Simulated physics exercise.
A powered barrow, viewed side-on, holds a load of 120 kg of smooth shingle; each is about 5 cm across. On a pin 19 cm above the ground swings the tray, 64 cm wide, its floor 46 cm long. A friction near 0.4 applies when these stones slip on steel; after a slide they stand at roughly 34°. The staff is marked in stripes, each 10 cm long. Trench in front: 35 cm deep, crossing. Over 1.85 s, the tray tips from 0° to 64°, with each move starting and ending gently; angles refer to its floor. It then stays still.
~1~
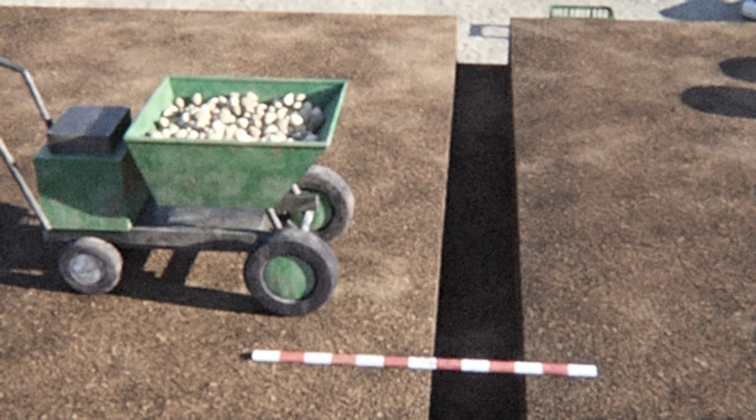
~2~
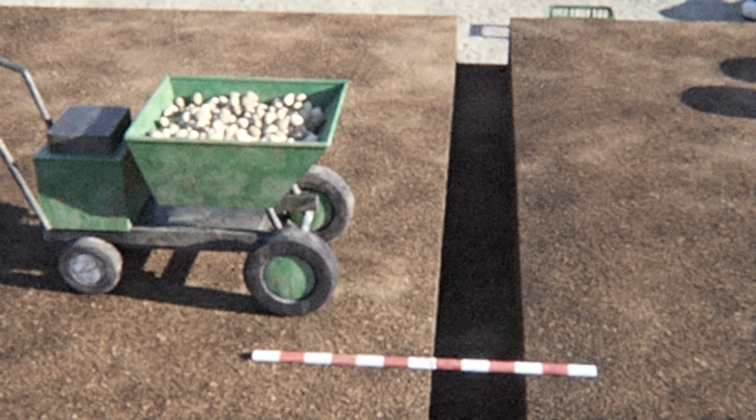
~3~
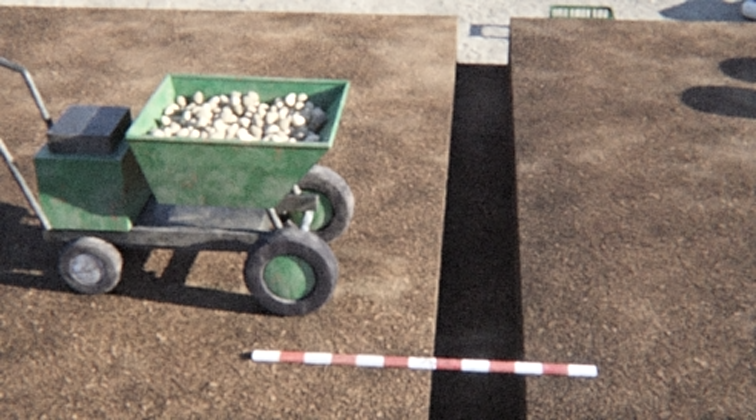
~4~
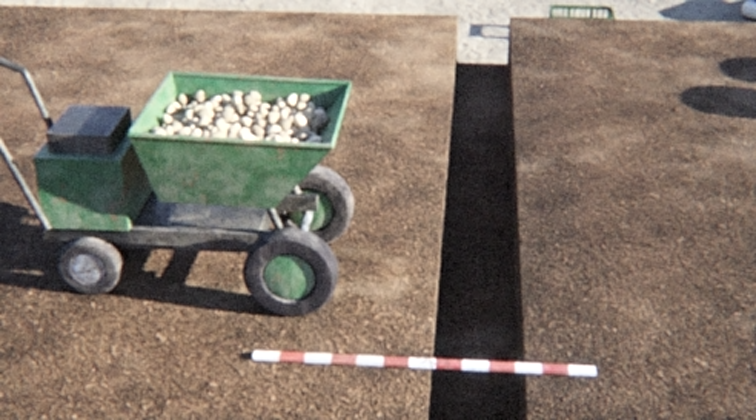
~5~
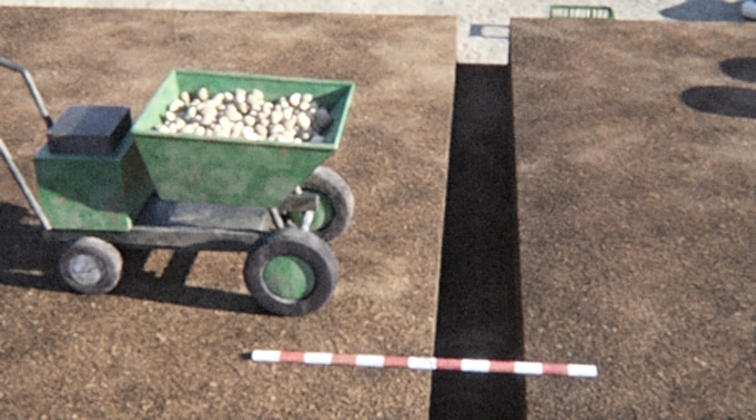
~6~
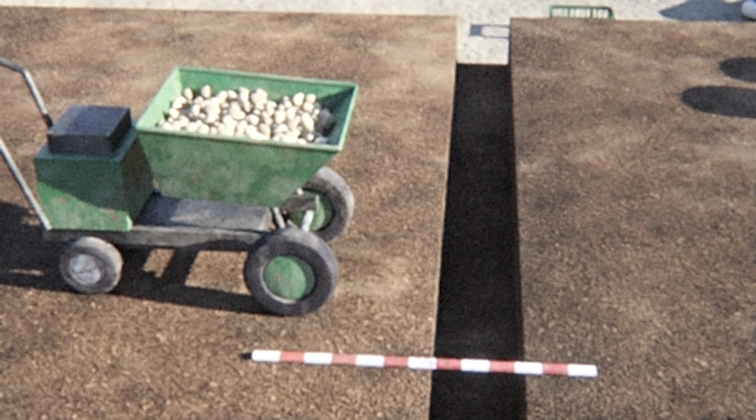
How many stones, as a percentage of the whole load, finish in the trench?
Roughly 95 per cent of the load ends up in the trench.
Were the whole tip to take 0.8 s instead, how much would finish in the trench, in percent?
Roughly 75 per cent.
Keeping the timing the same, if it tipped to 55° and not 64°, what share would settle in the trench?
In that case some 60 per cent.
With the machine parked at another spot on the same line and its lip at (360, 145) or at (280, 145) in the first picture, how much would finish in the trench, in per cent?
About 70 per cent first, then about 85 per cent.
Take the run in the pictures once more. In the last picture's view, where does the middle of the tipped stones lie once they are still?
Middle at around (484, 334), I'd say.
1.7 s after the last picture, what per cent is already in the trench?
About 40%.
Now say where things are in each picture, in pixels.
In the first frame, lip at (328, 145), floor tilted 0°, highest stones at (242, 116).
In the second frame, the tray is at 0°, its lip at (328, 146); the top of the load is at (242, 116).
In the third frame, lip at (330, 146), floor tilted 1°, highest stones at (234, 113).
In the fourth frame, lip at (332, 147), floor tilted 2°, highest stones at (226, 111).
In the fifth frame, the tray is at 3°, its lip at (336, 148); the top of the load is at (219, 111).
In the sixth frame, lip at (340, 149), floor tilted 5°, highest stones at (200, 108).
Then, 1.1 s after the last picture the floor is at 54°, 100 % in the tray; the foremost stones are at (436, 204).
Then, 1.7 s after the last picture the floor is at 64°, 59 % in the tray, 39 % in the trench, 2 % past the trench; the foremost stones are at (557, 294).
Then, 2.0 s after the last picture the floor is at 64°, 33 % in the tray, 62 % in the trench, 5 % past the trench; the foremost stones are at (608, 273).
Then, 4.0 s after the last picture the floor is at 64°, 0 % in the tray, 95 % in the trench, 5 % past the trench; the foremost stones are at (627, 258).
